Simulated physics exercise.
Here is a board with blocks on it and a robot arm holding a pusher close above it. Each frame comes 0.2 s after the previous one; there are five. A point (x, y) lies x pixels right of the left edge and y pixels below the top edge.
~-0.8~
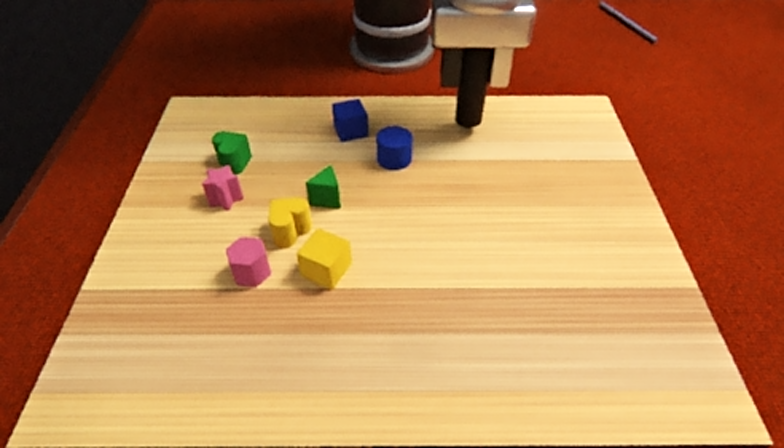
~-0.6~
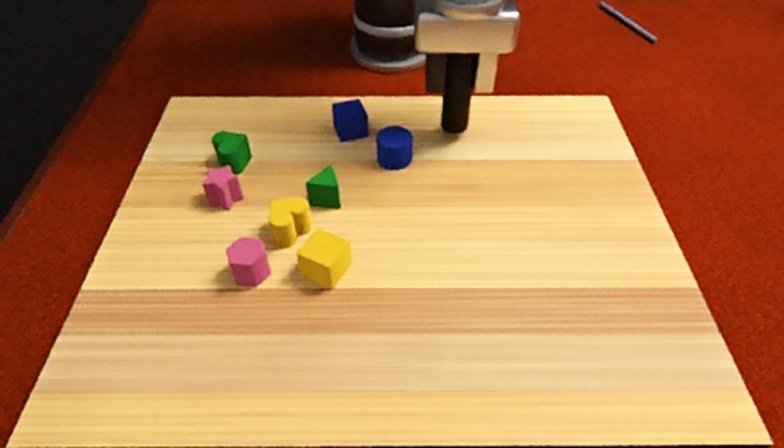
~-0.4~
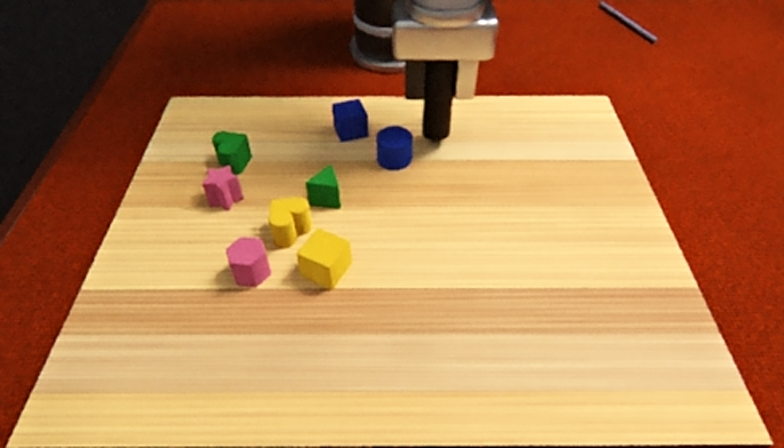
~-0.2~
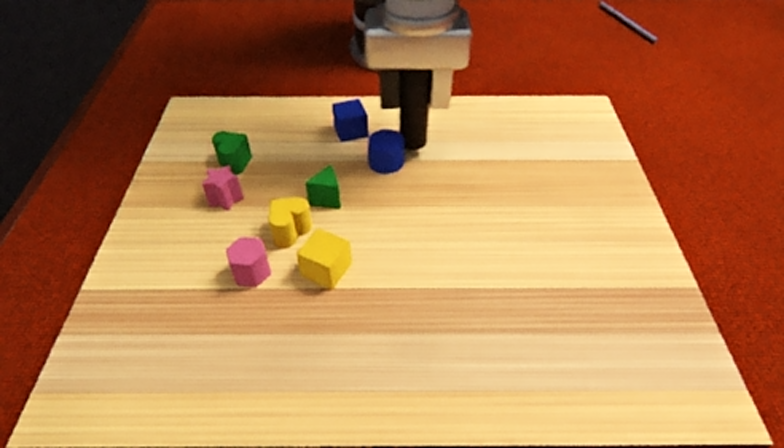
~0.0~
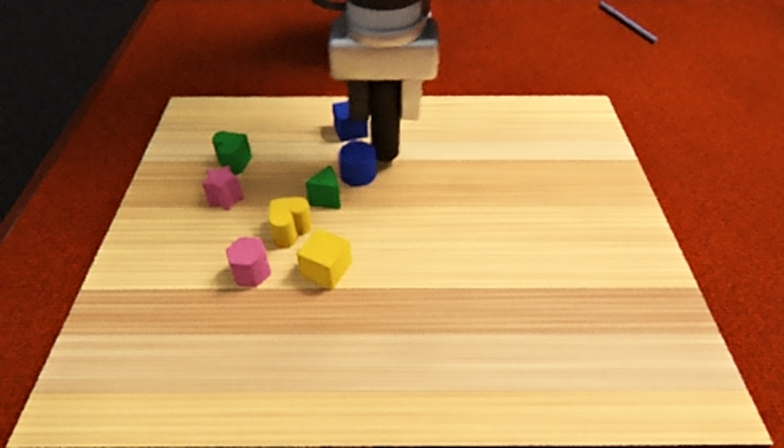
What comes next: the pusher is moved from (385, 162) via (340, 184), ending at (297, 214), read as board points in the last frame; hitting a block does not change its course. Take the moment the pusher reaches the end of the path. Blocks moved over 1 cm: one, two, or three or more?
Total: Three-plus.
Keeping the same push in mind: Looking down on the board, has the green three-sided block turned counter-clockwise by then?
Yes
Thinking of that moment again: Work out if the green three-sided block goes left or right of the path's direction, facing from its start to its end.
Seen from start to end, it moves left.
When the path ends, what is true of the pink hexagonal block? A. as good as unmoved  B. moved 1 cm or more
B (moved 1 cm or more)
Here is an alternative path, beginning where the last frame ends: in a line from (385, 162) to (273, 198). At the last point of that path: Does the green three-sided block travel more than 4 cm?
I'd say no.
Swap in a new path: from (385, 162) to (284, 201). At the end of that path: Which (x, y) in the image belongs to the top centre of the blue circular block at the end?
Pixel (243, 185).
What follows on the original path. One third of the way, pusher (353, 168); green three-sided block (312, 185), turned 70° anticlockwise; blue circular block (320, 164).
Two thirds of the way, pusher (324, 184); green three-sided block (305, 192), turned 100° anticlockwise; blue circular block (287, 174).
At the end, pusher (296, 205); pink hexagonal block (232, 264), turned 20° clockwise; yellow heart (265, 237), turned 10° clockwise; green three-sided block (282, 217), turned 125° anticlockwise; blue circular block (261, 182).
